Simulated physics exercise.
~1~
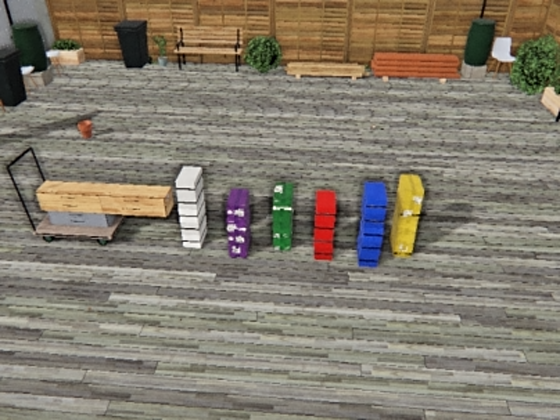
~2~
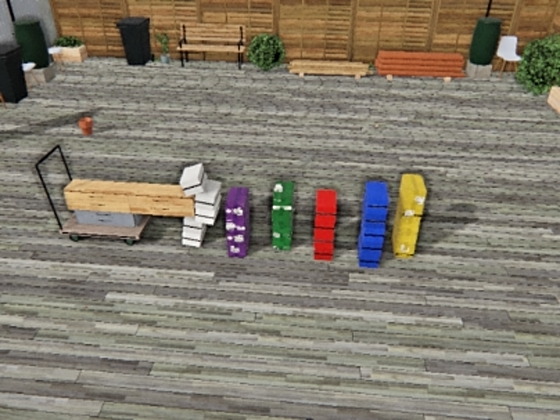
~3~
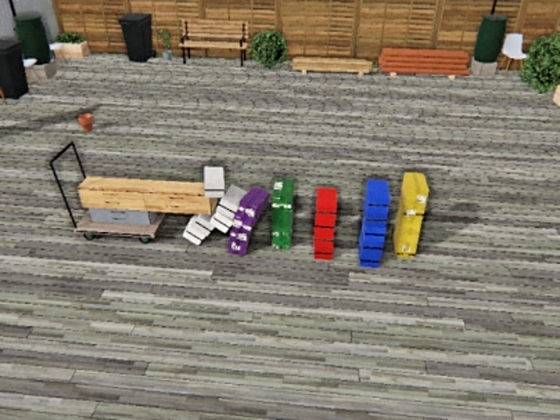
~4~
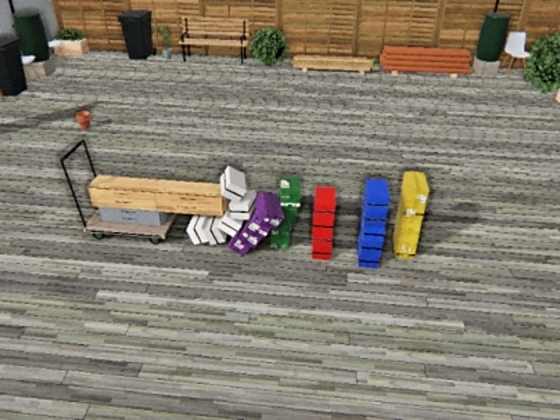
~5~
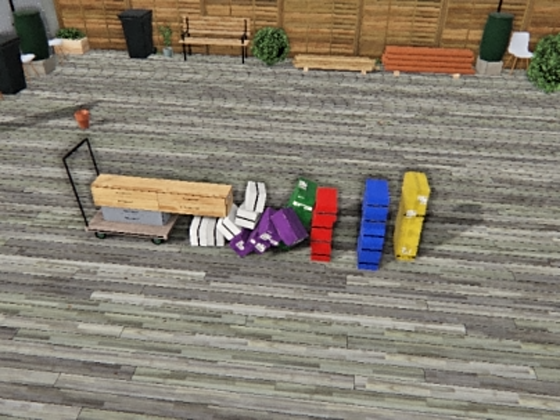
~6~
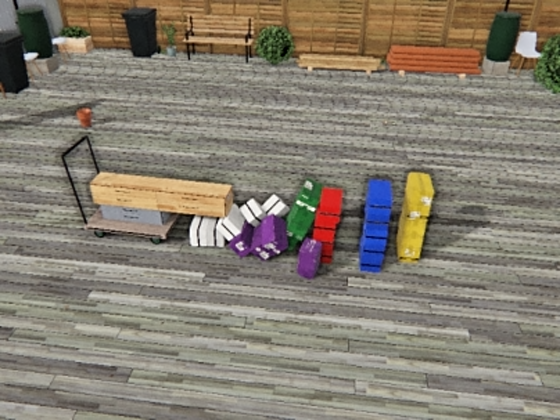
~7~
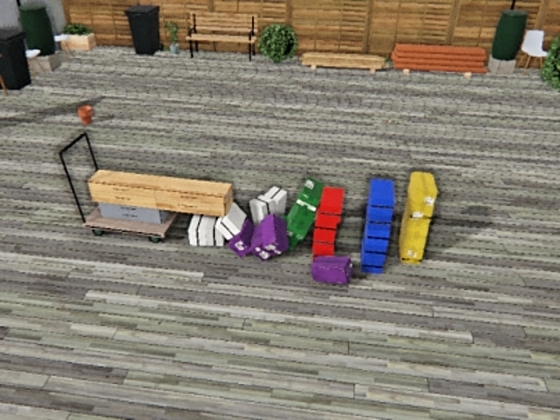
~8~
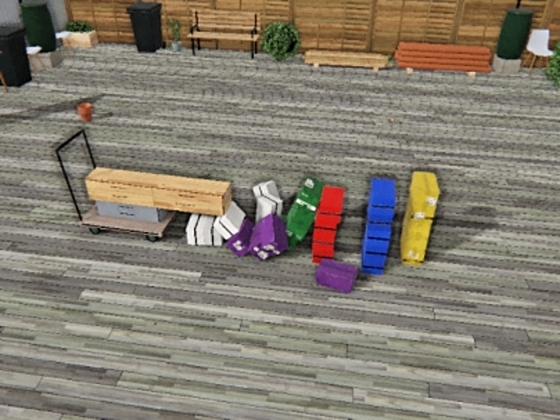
The video shows a trolley carrying a long wooden beam rolling right into a white stack of parcels, which collapses against the purple stack. The purple parcels topple, one tumbling forward onto the ground, while the green stack leans against the red, and blue and yellow stay standing.
